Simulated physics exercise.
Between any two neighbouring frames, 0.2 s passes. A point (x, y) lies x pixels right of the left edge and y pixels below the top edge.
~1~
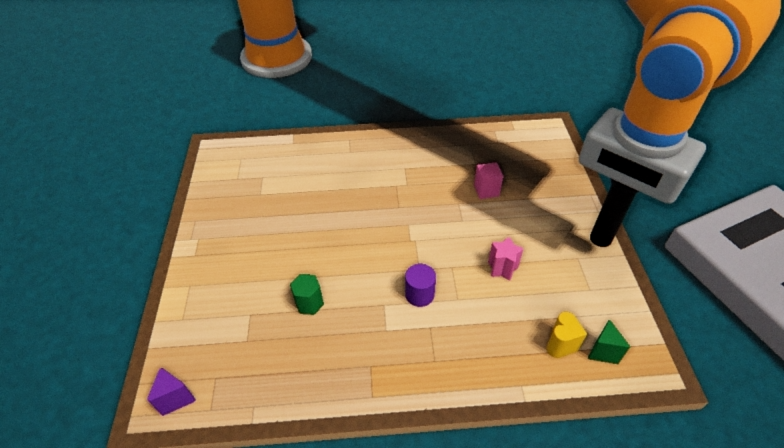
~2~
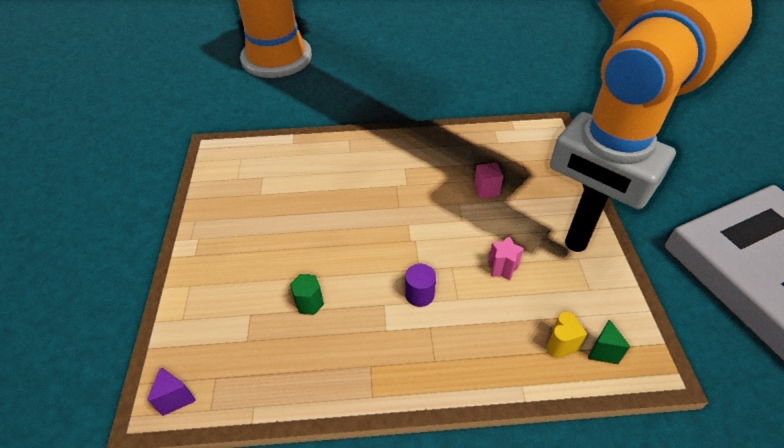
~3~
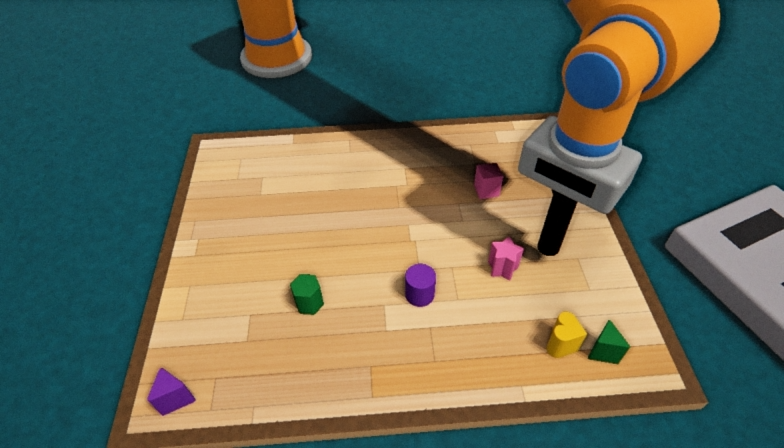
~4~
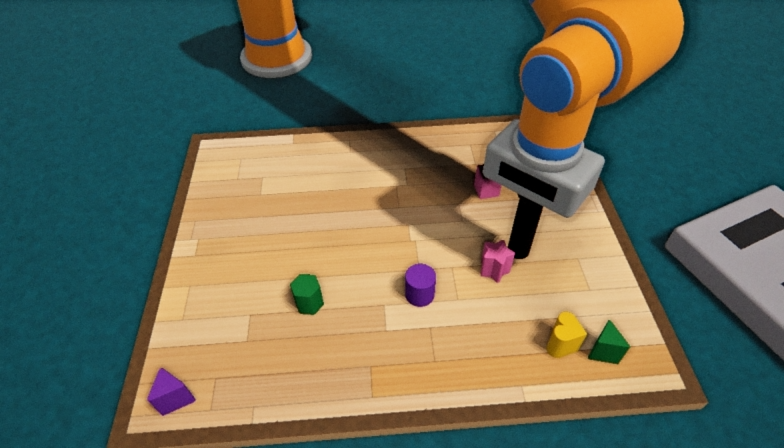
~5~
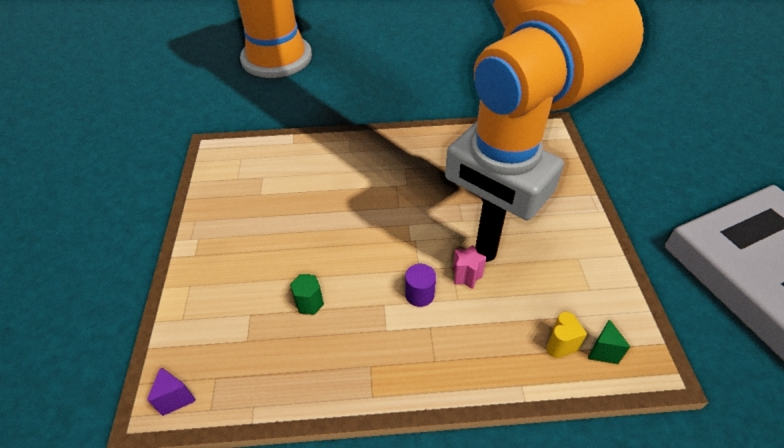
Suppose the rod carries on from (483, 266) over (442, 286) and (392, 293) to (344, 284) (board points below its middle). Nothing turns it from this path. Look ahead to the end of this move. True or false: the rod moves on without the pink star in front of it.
That statement is accurate.
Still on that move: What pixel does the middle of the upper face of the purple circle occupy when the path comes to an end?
Put as a pixel place, it's (351, 311).
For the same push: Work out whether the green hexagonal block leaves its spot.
When the path is over, the green hexagonal block is still on its spot.
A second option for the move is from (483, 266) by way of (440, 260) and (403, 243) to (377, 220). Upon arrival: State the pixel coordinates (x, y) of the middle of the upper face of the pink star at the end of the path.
I'd guess (447, 260).
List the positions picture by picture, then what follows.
In the first picture, rod tip (601, 239); block tops, green hexagonal block (305, 285); purple circle (421, 275); pink star (507, 249).
In the second picture, rod (576, 244); blocks unchanged.
In the third picture, rod (548, 248); blocks unchanged.
In the fourth picture, rod (518, 251); pink star (498, 251).
In the fifth picture, rod (485, 253); green hexagonal block (305, 285); purple circle (421, 275); pink star (470, 257).
What follows on the original path. One third of the way, rod (442, 274); purple circle (399, 285); pink star (428, 281).
Two thirds of the way, rod (392, 280); purple circle (357, 305); pink star (382, 292), turned 30° anticlockwise.
At the end, rod (342, 272); green hexagonal block in place; purple circle (351, 311); pink star (372, 291), turned 65° anticlockwise.
